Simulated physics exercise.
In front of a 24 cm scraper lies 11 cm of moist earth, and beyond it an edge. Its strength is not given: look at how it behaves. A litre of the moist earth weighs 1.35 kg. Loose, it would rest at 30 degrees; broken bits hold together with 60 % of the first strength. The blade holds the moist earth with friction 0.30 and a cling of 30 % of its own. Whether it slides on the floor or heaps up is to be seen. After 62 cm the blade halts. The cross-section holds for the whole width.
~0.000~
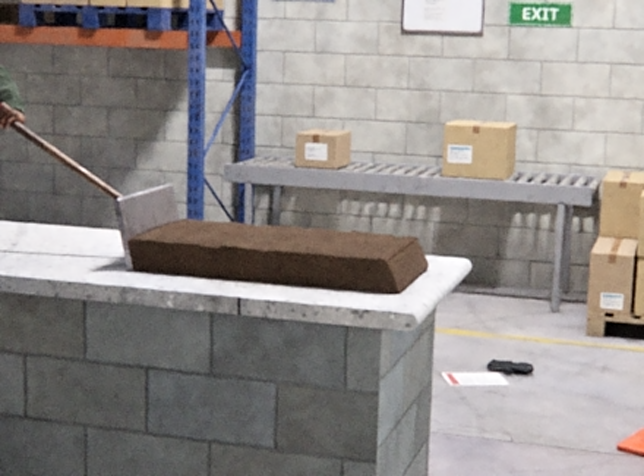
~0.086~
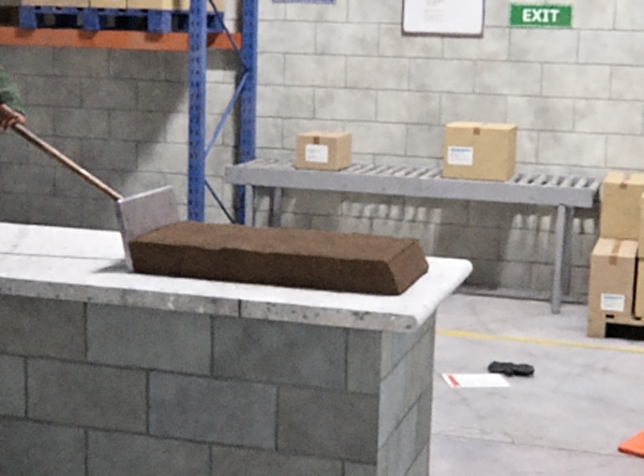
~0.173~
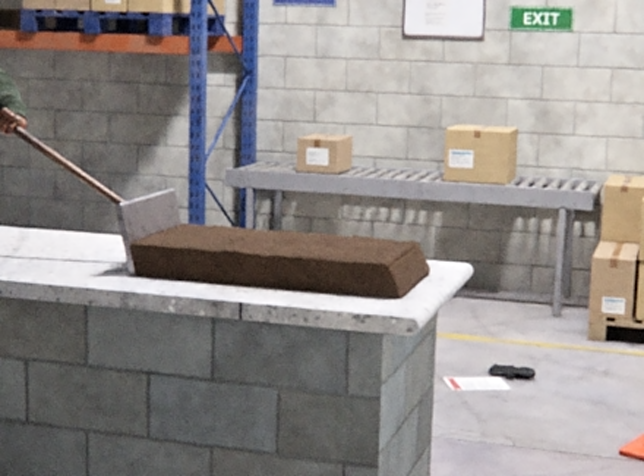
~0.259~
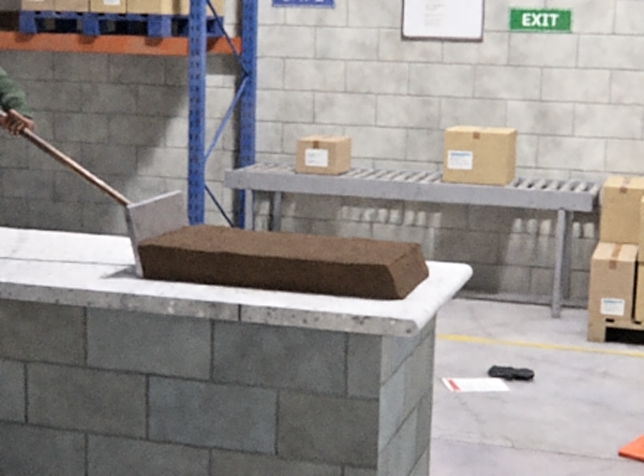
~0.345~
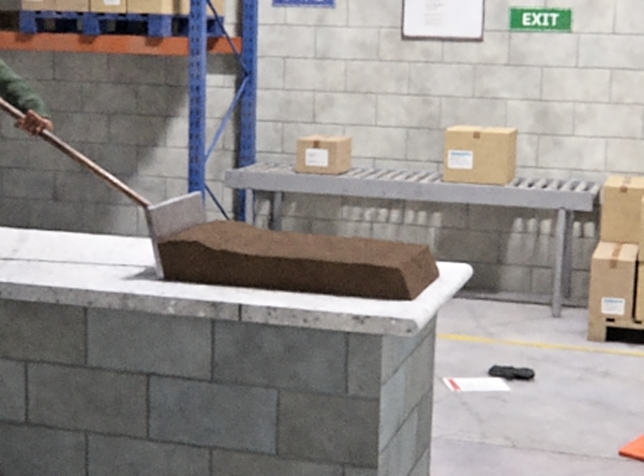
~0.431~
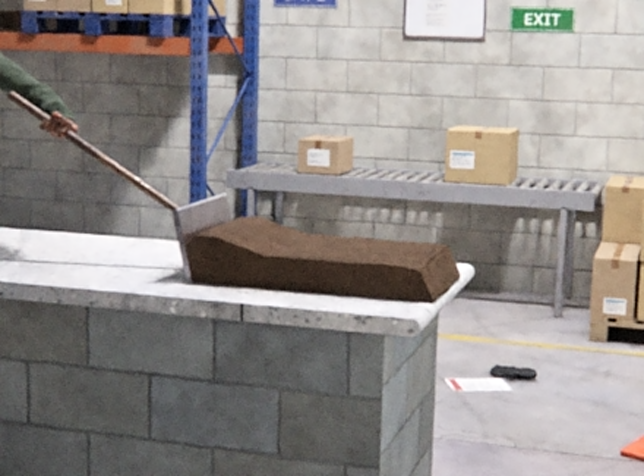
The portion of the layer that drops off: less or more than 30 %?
It comes out more than 30 %.
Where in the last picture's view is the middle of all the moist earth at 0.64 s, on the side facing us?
At about (364, 280).
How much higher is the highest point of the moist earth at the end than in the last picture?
Some 0 cm.
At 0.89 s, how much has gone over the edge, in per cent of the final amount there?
Some 50 per cent.
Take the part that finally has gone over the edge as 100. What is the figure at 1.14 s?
About 80 %.
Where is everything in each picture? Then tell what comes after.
In the first frame, foot of the blade at (133, 271), not yet moved; foremost bit of the moist earth at (398, 294), piled 11 cm high.
In the second frame, foot of the blade at (134, 273), not yet moved; foremost bit of the moist earth at (399, 295), piled 11 cm high.
In the third frame, foot of the blade at (136, 276), moved 3 mm; foremost bit of the moist earth at (400, 298), piled 11 cm high.
In the fourth frame, foot of the blade at (144, 278), moved 3.6 cm; foremost bit of the moist earth at (400, 300), piled 12 cm high.
In the fifth frame, foot of the blade at (164, 280), moved 11 cm; foremost bit of the moist earth at (410, 300), piled 14 cm high.
In the sixth frame, foot of the blade at (192, 282), moved 21 cm; foremost bit of the moist earth at (431, 302), piled 16 cm high.
After 0.64 s, 0 % has gone over the edge.
After 0.89 s, 23 % has gone over the edge.
After 1.14 s, 38 % has gone over the edge.
After 1.39 s, 46 % has gone over the edge.
After 1.56 s, 46 % has gone over the edge.
